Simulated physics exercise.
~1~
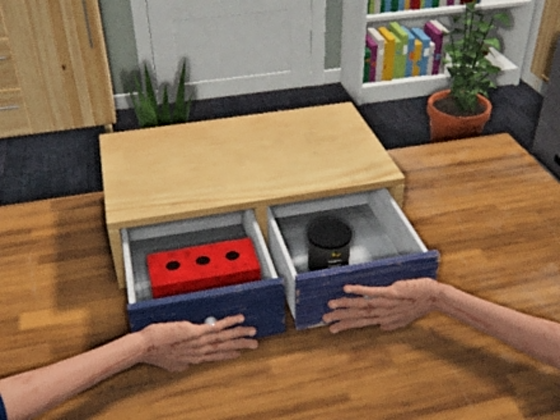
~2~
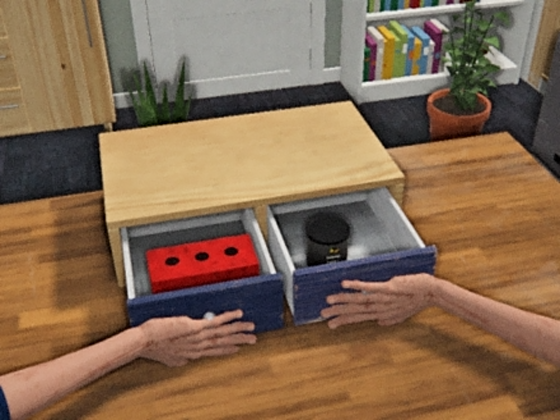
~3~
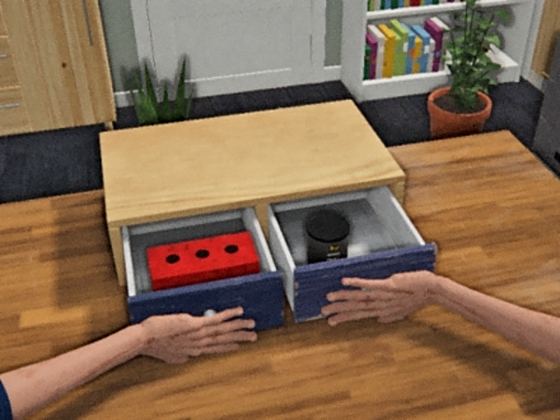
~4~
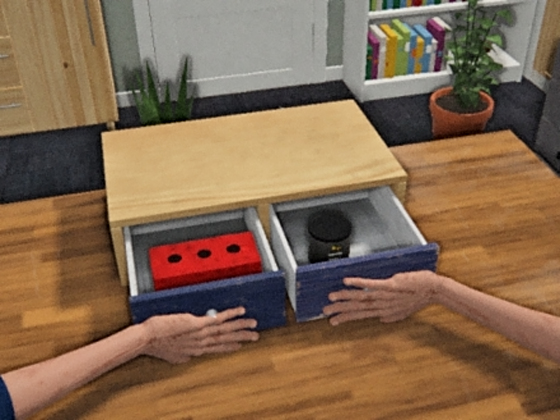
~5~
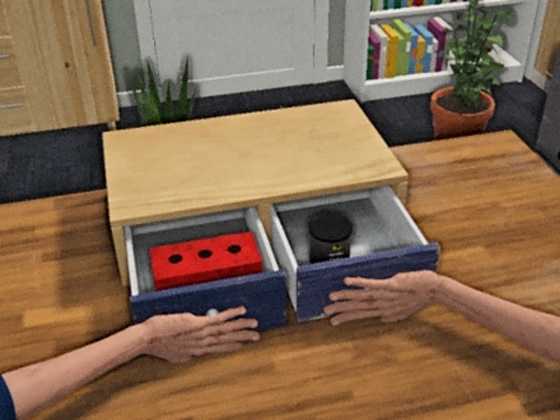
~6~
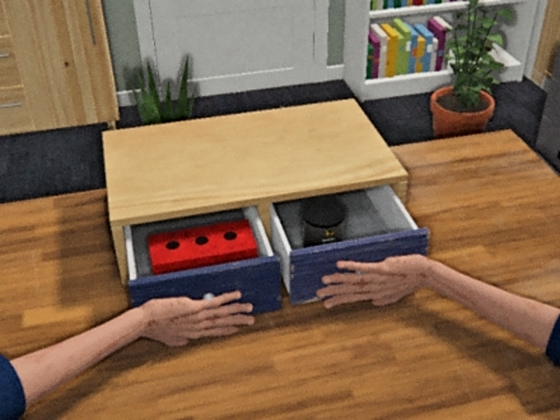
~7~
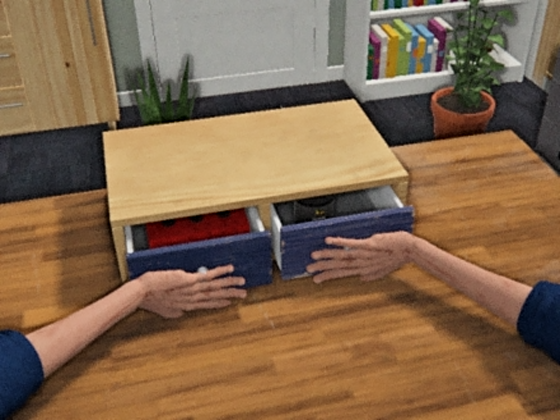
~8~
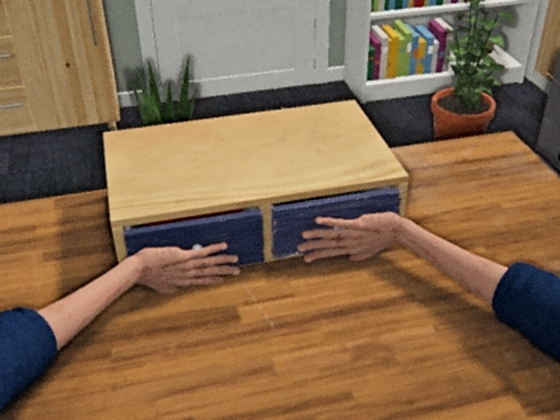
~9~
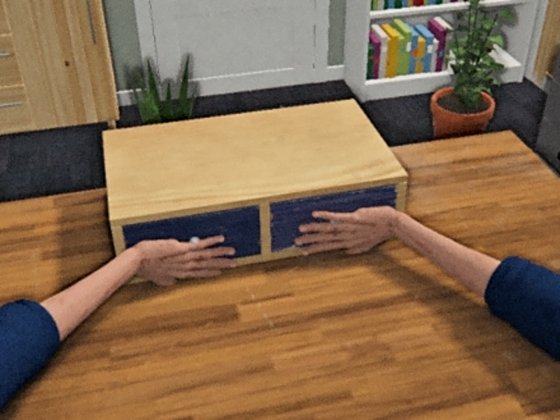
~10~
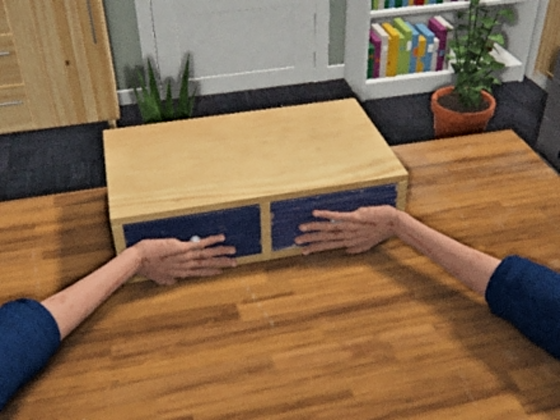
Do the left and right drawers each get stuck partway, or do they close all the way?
The left drawer closes all the way, and the right drawer closes all the way too.
